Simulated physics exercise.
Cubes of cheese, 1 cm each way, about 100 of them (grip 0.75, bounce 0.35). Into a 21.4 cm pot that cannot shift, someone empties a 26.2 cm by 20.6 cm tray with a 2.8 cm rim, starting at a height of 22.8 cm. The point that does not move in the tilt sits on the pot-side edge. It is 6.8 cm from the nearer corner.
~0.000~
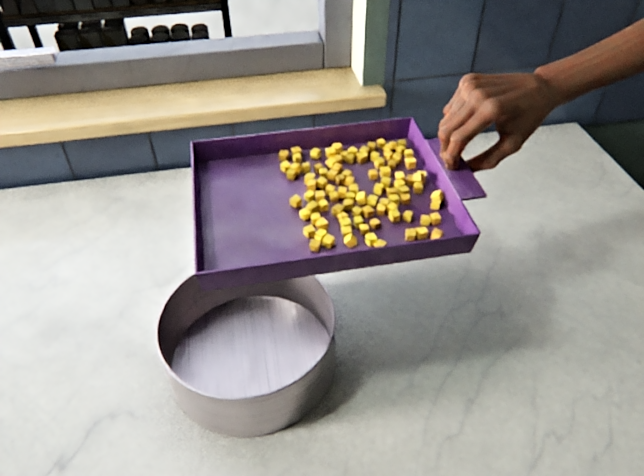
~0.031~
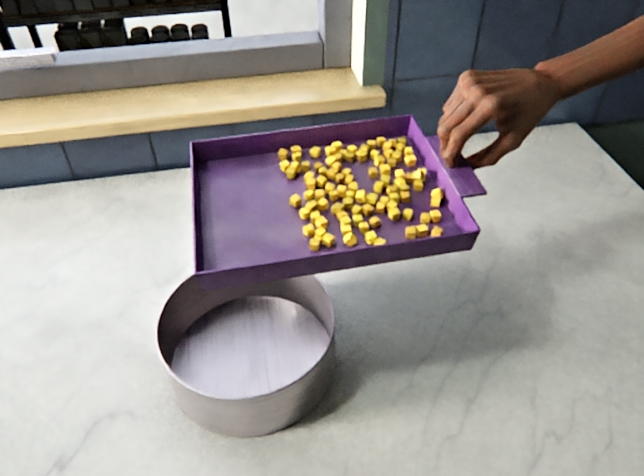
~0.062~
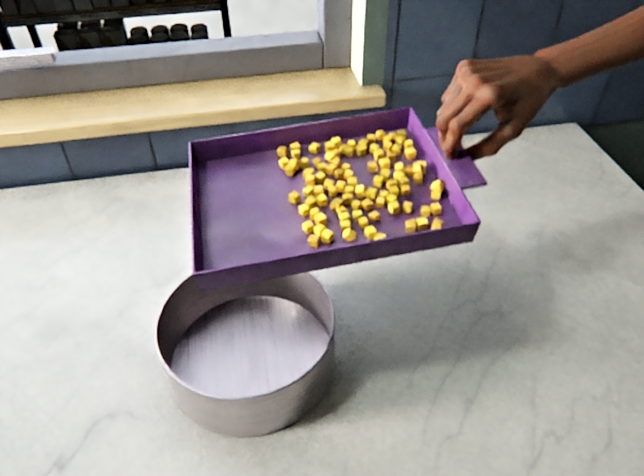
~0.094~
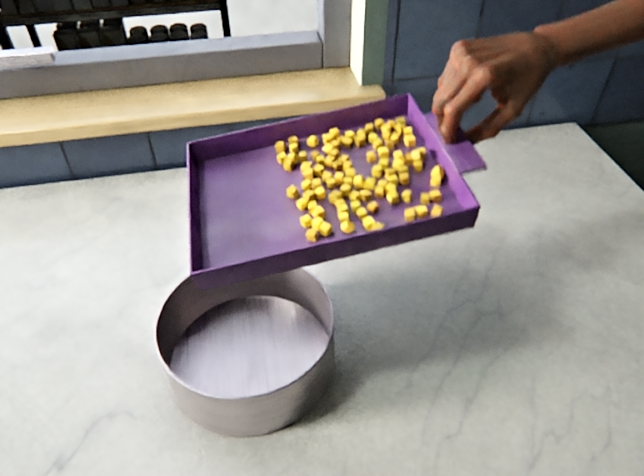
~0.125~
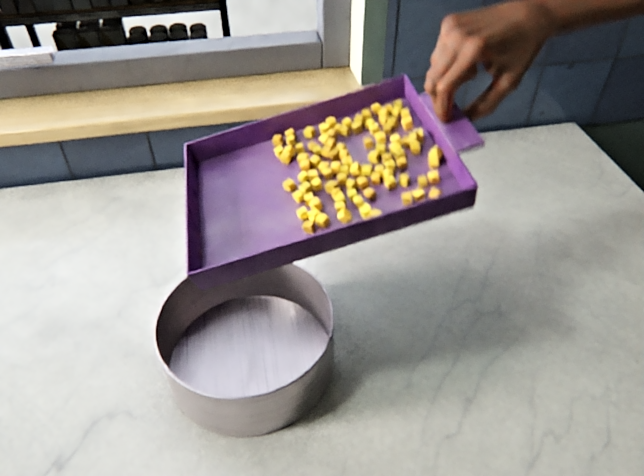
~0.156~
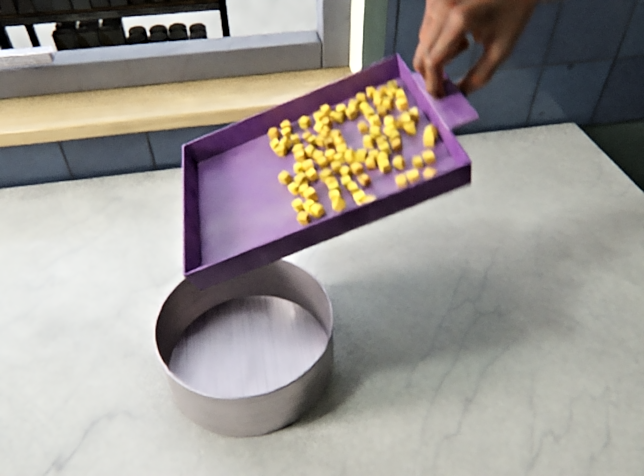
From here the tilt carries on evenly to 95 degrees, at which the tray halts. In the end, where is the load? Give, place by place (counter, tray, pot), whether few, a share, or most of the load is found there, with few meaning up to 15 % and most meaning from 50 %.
For the counter I expect most; for the tray I expect few; for the pot I expect few.
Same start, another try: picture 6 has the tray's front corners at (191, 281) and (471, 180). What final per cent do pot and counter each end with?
The pot gets 10 and the counter 90.
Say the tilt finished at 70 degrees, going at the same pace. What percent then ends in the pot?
I'd say close to 5 percent.
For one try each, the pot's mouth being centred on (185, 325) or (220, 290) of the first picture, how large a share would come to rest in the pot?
That gives roughly 55 per cent and then 25 per cent.
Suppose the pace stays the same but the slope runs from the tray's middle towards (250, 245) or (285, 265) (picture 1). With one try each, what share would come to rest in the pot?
That would be close to 10 per cent and then close to 30 per cent.
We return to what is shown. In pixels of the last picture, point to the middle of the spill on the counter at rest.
Spill centre at rest: About (82, 344).
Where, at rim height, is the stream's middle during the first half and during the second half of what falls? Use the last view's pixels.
(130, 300) first, (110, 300) later, roughly.
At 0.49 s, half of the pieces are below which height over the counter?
Roughly 30 centimetres.
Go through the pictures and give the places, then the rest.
Tray tilt 0 degrees, front corners at (199, 270) and (476, 231); middle of the pieces at (353, 190); pot at (246, 318), in the first picture.
Tray tilt 1 degrees, front corners at (198, 271) and (476, 229); middle of the pieces at (353, 189), in the second picture.
Tray tilt 3 degrees, front corners at (197, 270) and (476, 220), lowest corner left back; middle of the pieces at (352, 184), in the third picture.
Tray tilt 7 degrees, front corners at (194, 270) and (476, 205), lowest corner left back; middle of the pieces at (351, 175), in the fourth picture.
Tray tilt 13 degrees, front corners at (190, 271) and (473, 184), lowest corner left back; middle of the pieces at (348, 163), in the fifth picture.
Tray tilt 19 degrees, front corners at (187, 272) and (466, 160), lowest corner left back; middle of the pieces at (342, 150); pot at (244, 318). Its pace works out near 200 degrees a second, in the sixth picture.
Then, at 0.36 s, tilt 60 degrees; the tray holds 100 %, the pot 0 %.
After 0.49 s, tilt 85 degrees; the tray holds 100 %, the pot 0 %.
Then, at 0.75 s, tilt 95 degrees; the tray holds 0 %, the pot 5 %.
In the end, at 1.9 s, counter 95 %, tray 0 %, pot 5 %.
